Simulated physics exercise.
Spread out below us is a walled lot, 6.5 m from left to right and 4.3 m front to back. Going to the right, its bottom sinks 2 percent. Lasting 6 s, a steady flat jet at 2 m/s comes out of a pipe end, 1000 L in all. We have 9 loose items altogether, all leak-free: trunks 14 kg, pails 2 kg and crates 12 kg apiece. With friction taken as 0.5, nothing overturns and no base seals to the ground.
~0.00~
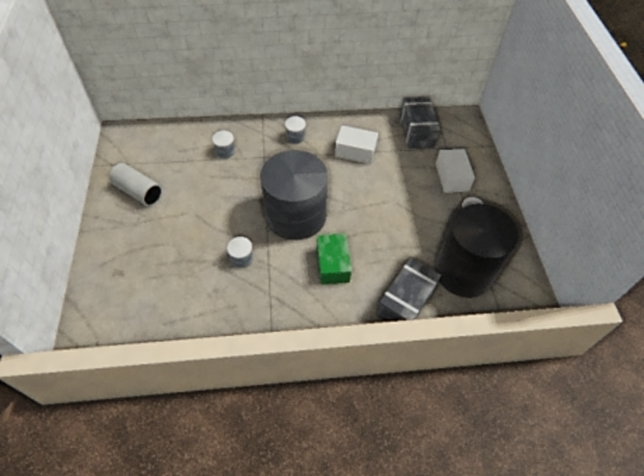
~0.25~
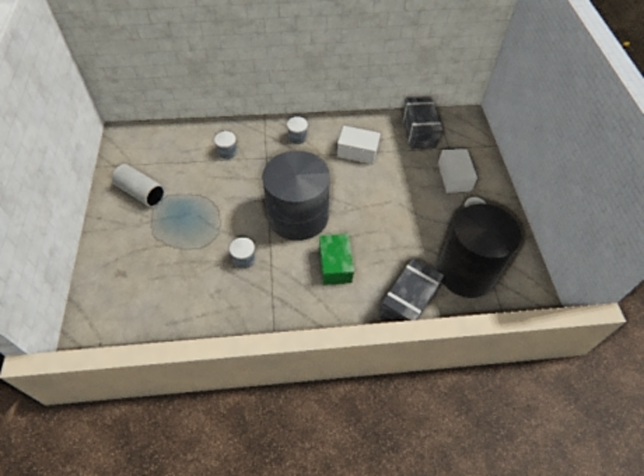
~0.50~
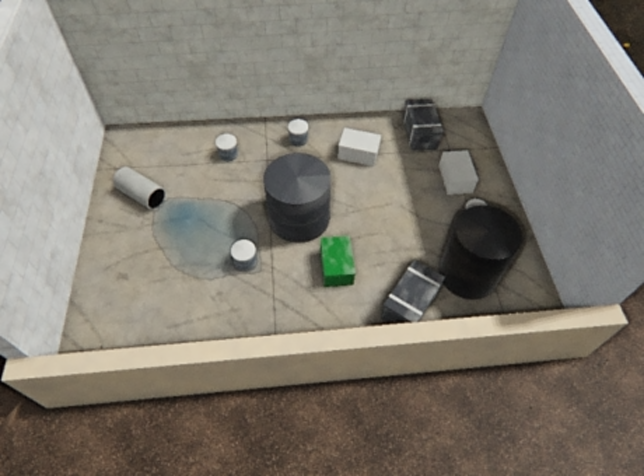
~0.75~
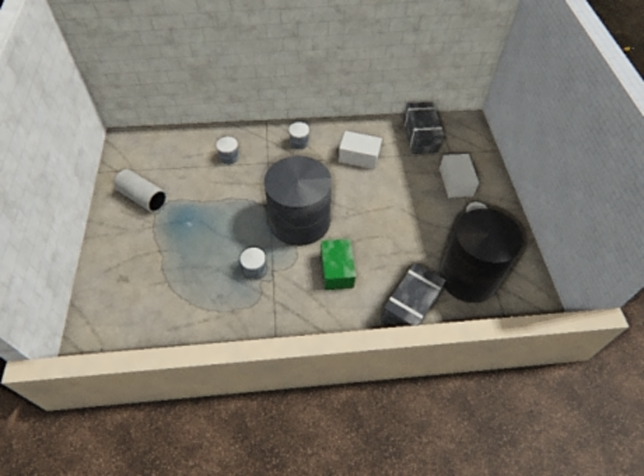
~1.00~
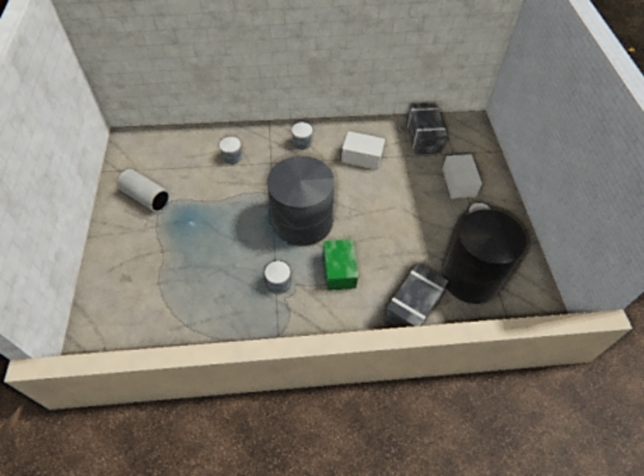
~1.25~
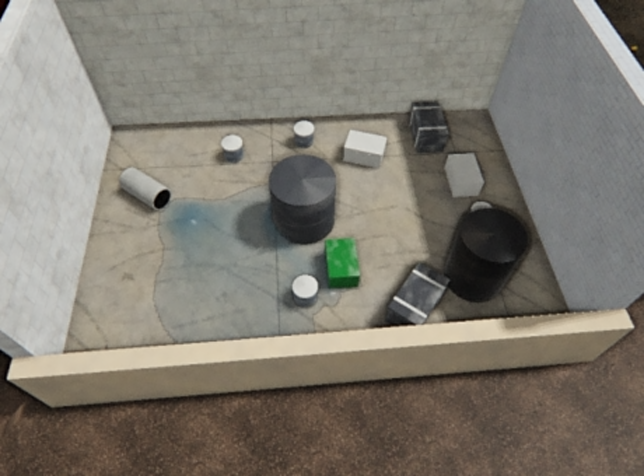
A walled lot with a cracked, pale floor is seen from high above, beyond its low cream near wall. A white pipe lies at left, two dark drums stand at centre and right, and small pale pails, a green crate and other boxes sit around them. Bluish water spreads from the pipe's mouth around the centre drum, then carries the nearest pail rightward and nearer, while the view drifts barely.
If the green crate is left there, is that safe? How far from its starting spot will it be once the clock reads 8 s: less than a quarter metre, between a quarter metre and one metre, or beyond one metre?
Between a quarter metre and one metre.
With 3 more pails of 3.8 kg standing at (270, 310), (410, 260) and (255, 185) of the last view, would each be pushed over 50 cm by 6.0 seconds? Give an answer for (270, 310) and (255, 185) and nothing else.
Beyond, then within.
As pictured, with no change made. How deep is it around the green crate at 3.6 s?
The depth there is around 3 cm.
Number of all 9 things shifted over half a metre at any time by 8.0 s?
6 in all.
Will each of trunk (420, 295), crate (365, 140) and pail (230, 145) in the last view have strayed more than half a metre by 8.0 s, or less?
Going one by one: Beyond it, within it, within it.
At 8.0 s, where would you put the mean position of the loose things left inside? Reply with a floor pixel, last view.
They average out to somewhere around (406, 164).
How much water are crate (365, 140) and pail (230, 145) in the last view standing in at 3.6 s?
Roughly 2 and 0 cm.
After 1.8 s the green crate is near (352, 256), 0.1 m from its start, aground; 1 afloat.
After 3.6 s the green crate is near (359, 254), 0.2 m from its start, aground; 1 afloat.
After 5.6 s the green crate is near (368, 251), 0.4 m from its start, aground; 3 afloat.
After 8.0 s the green crate is near (383, 241), 0.6 m from its start, aground; 6 afloat.
